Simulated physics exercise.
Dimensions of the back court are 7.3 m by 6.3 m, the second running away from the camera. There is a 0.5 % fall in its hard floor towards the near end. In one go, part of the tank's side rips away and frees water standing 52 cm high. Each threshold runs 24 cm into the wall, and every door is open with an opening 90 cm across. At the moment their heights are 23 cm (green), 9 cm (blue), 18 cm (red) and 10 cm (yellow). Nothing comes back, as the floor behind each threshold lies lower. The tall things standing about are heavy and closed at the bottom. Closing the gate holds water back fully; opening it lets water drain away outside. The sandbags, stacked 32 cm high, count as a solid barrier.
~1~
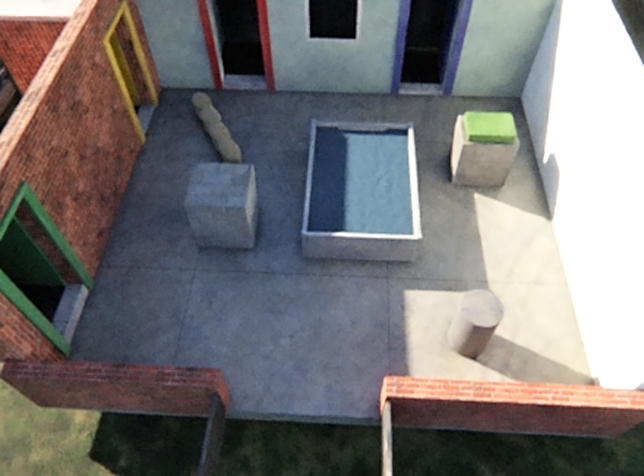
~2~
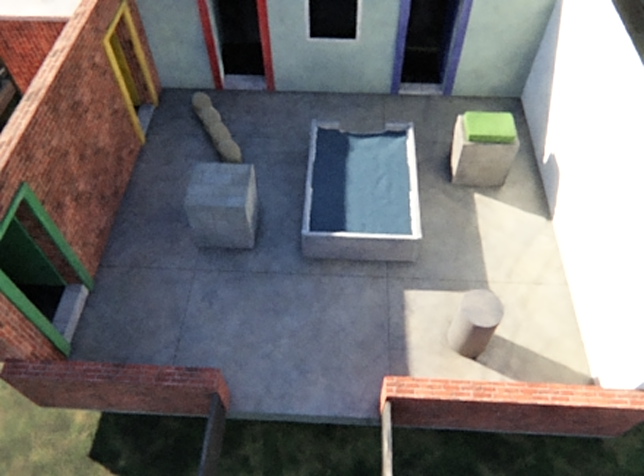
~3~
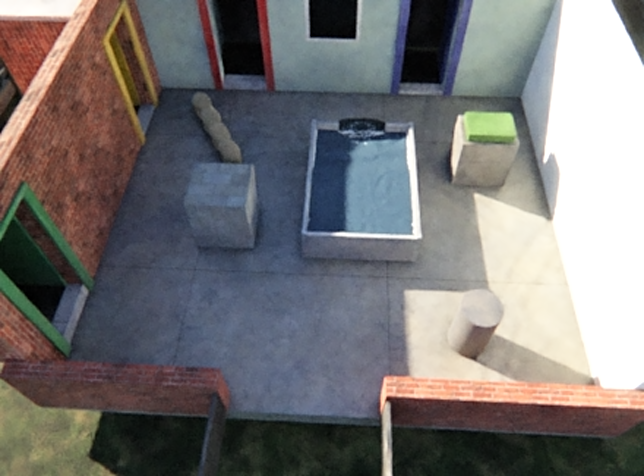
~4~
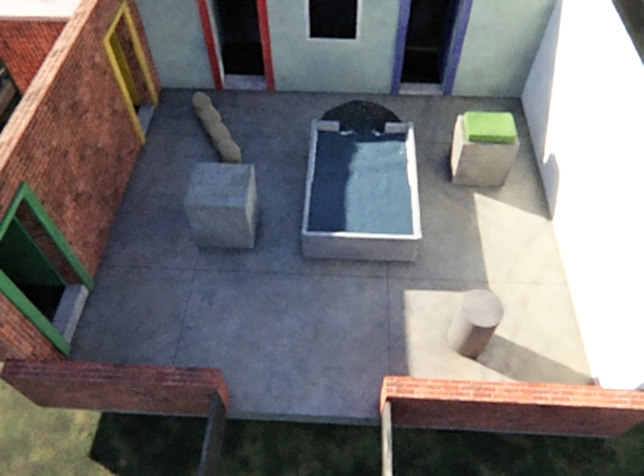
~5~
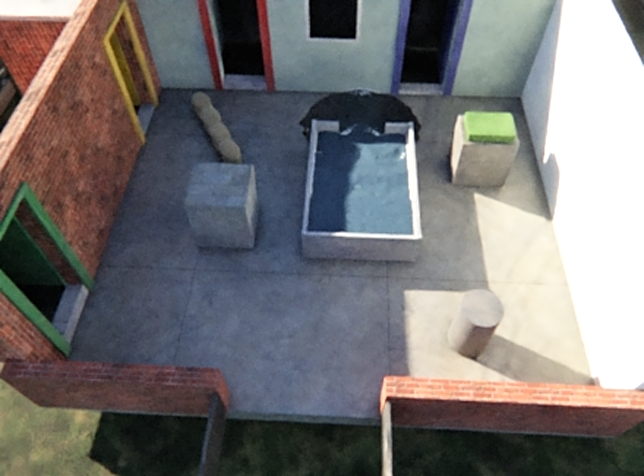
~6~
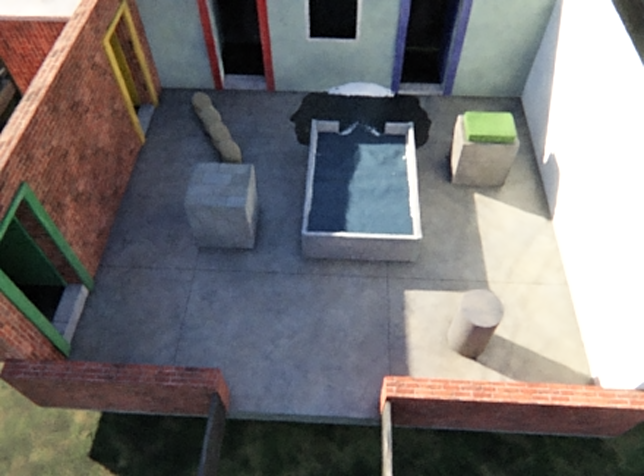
In a walled courtyard, water bursts from the tank's far side and spreads across the floor.
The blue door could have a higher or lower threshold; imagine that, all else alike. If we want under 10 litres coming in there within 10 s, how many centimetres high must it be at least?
About 14.5 centimetres.
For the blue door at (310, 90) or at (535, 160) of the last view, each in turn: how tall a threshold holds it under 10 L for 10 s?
Minimums: About 18 cm and 8.0 cm.
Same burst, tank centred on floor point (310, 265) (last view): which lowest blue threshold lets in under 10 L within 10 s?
About 8.5 cm.
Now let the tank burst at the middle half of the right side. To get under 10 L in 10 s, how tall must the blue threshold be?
In that case you'd want it roughly 8.5 cm high.
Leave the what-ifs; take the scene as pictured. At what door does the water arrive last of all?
I'd say the green one.
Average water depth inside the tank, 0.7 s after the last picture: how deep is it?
Around 41 centimetres.
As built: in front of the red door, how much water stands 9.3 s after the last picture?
Lab note: Depth approx. 6.5 cm.
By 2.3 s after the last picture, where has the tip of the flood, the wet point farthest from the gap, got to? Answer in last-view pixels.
Close to pixel (161, 92).
Then, 0.7 s after the last picture water covers 10 % of the floor, deepest (29 cm) near (364, 98); 15 cm at the blue door, 2 litres in over its 9 cm threshold.
Then, 2.3 s after the last picture water covers 20 % of the floor, deepest (24 cm) near (355, 98); 14 cm at the blue door, 31 litres in over its 9 cm threshold.
Then, 9.3 s after the last picture water covers 90 % of the floor, deepest (10 cm) near (364, 98); 6 cm at the blue door, 47 litres in over its 9 cm threshold.
At the blue door as built, the water peaked near 16 cm, 1.7 s after the last picture.
Run again over the same 10 s with other heights there, 25 litres in over 11.5 cm, 6 litres over 16 cm. The limit of 10 litres is kept from about 14.5 cm up.
